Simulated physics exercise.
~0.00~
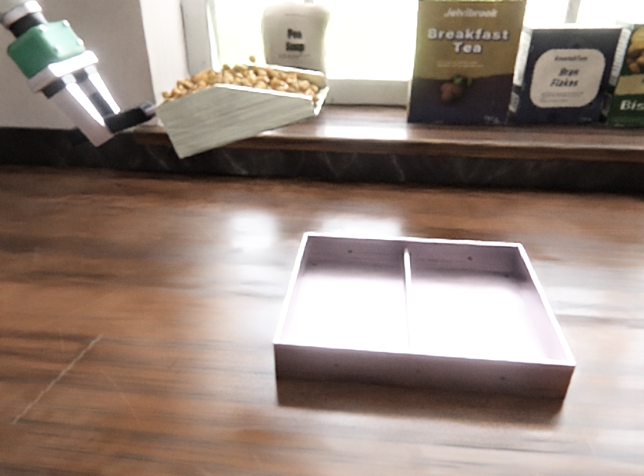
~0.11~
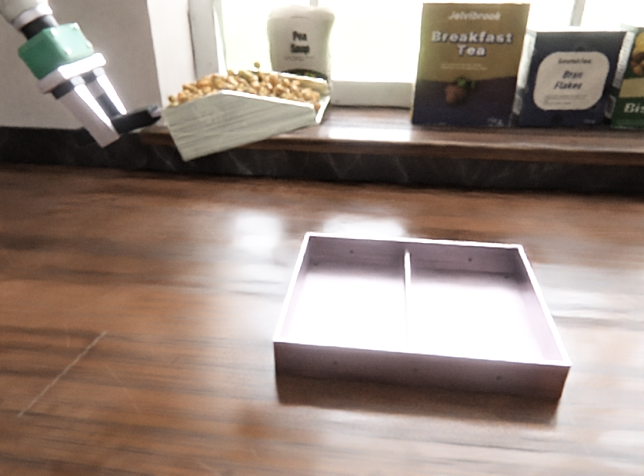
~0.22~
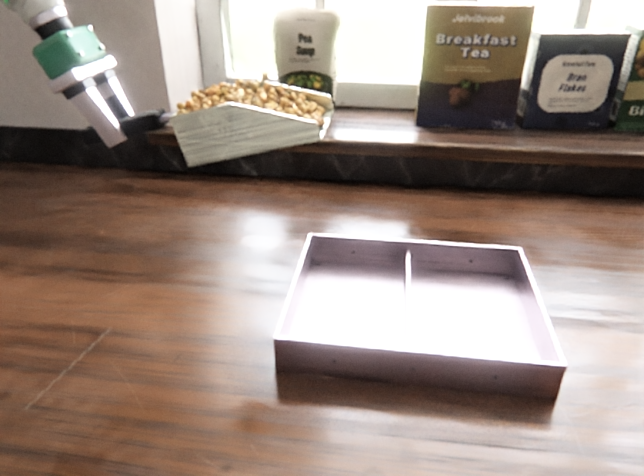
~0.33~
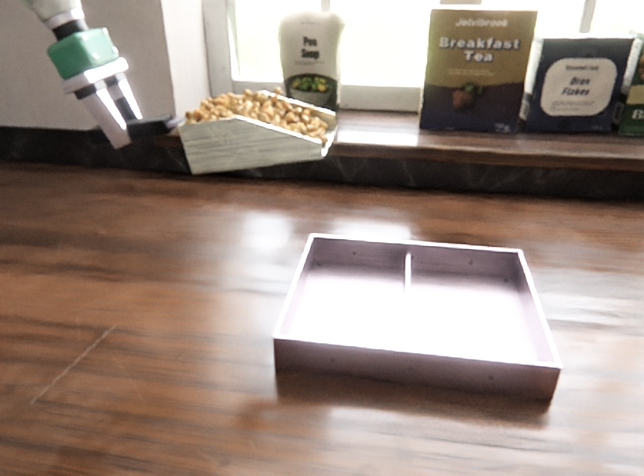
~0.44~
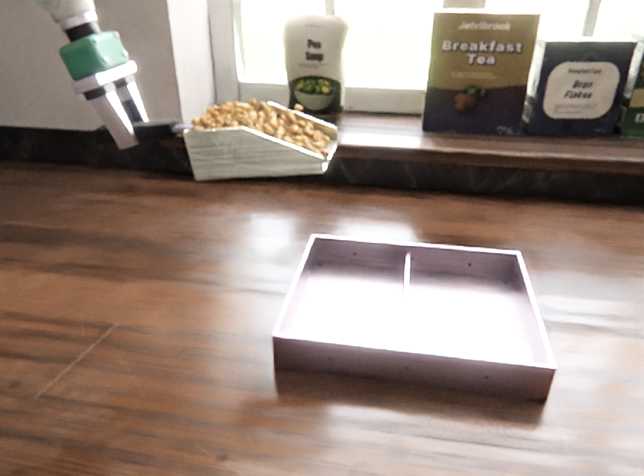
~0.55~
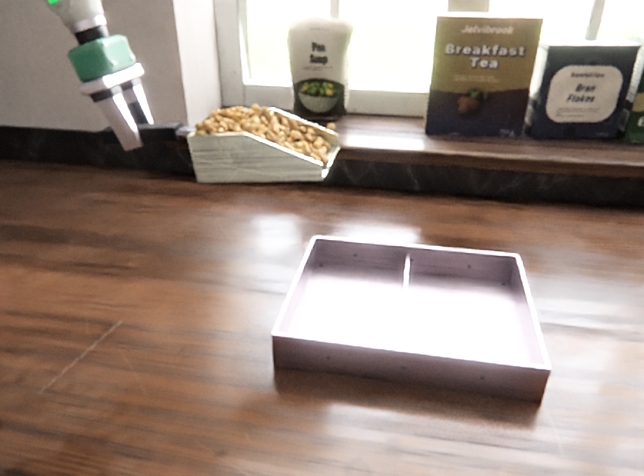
A robot hand levels a backward-tilted scoop of chickpeas near a windowsill, lowering it slightly.
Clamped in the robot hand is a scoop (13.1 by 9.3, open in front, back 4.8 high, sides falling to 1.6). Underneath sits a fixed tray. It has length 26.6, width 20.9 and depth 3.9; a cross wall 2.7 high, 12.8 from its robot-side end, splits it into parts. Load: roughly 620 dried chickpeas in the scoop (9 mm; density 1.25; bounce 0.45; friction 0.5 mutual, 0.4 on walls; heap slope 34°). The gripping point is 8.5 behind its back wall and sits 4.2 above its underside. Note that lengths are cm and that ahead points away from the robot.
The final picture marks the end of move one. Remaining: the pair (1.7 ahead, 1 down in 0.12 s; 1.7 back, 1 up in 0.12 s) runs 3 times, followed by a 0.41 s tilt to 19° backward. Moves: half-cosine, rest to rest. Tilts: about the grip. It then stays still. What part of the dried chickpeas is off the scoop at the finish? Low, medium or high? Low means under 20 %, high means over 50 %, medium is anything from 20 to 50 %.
Low.
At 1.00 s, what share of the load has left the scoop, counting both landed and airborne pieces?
I'd say some 0 percent.
After 1.00 s, tilted 6° backward, highest piece 23 above the table; 611 on the scoop, 4 in the robot-side part, 8 in flight or on a rim.
After 1.45 s, tilted 11° backward, highest piece 24 above the table; 591 on the scoop, 29 in the robot-side part, 1 on the table or floor, 2 in flight or on a rim.
After 1.88 s, tilted 19° backward, highest piece 26 above the table; 591 on the scoop, 31 in the robot-side part, 1 on the table or floor.
After 2.93 s, tilted 19° backward, highest piece 26 above the table; 591 on the scoop, 31 in the robot-side part, 1 on the table or floor.
In the end, 591 on the scoop, 31 in the robot-side part, 1 on the table or floor. That is 5 % off the scoop.
